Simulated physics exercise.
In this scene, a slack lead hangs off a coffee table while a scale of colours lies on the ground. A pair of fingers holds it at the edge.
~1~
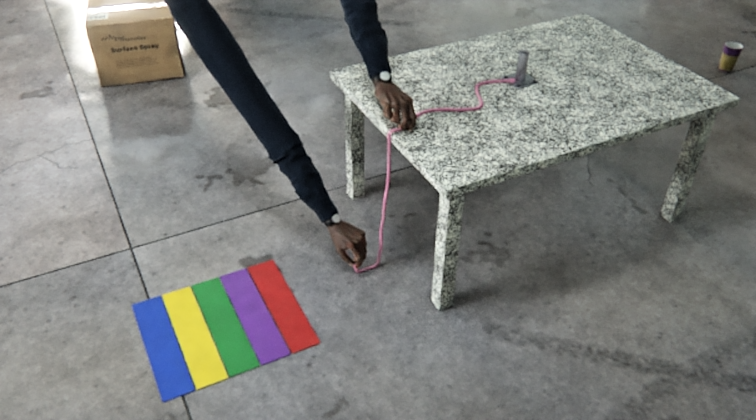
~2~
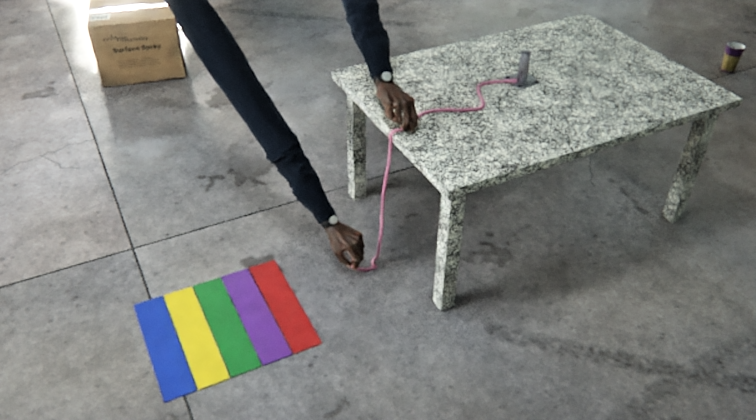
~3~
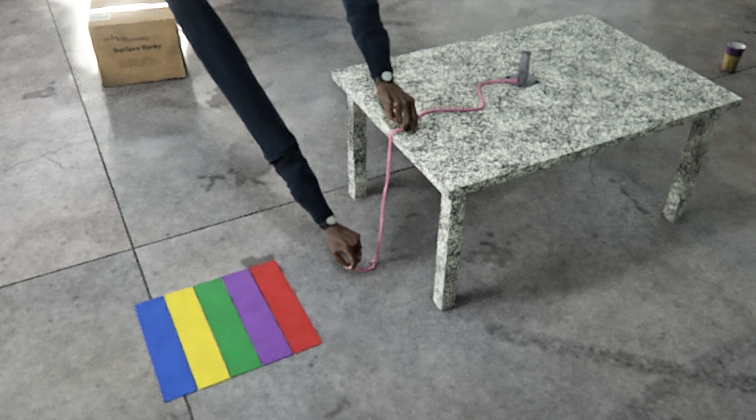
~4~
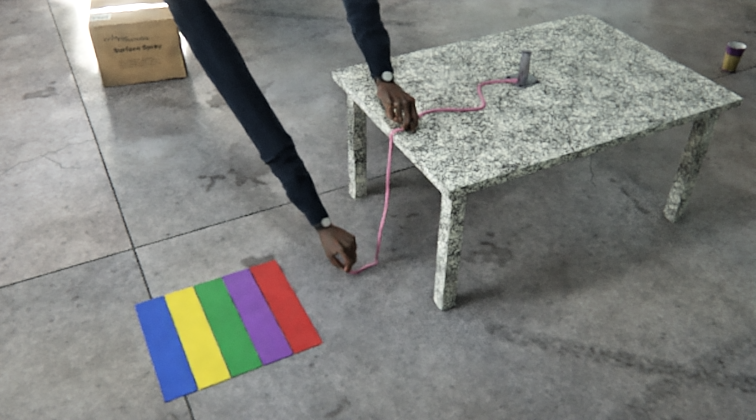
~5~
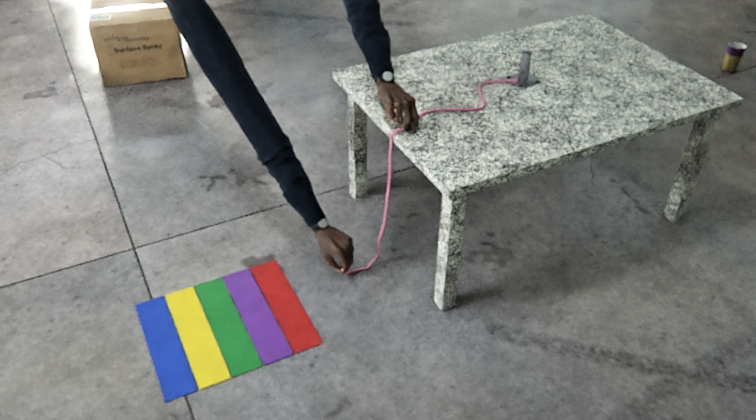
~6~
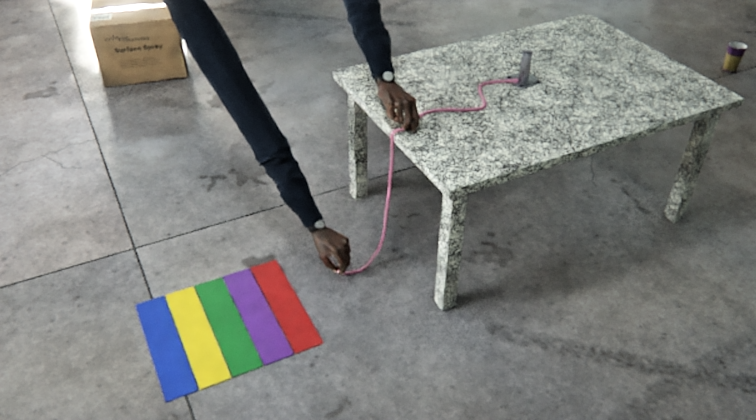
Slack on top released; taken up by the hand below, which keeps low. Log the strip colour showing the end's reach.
Reach: Green strip.
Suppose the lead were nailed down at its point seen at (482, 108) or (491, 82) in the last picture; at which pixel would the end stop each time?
In order: Close to (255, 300) and close to (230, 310).
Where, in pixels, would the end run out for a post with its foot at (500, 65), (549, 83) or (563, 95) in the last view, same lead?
Around (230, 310), (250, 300) and (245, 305).
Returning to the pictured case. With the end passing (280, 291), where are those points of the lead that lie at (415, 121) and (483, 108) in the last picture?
The first ends at (391, 132) and the second at (454, 106).
Soon after, end near (280, 291); over red.
Then, end near (245, 303); over purple.
At full stretch, end near (225, 310); over green. It gets as far as the green strip.
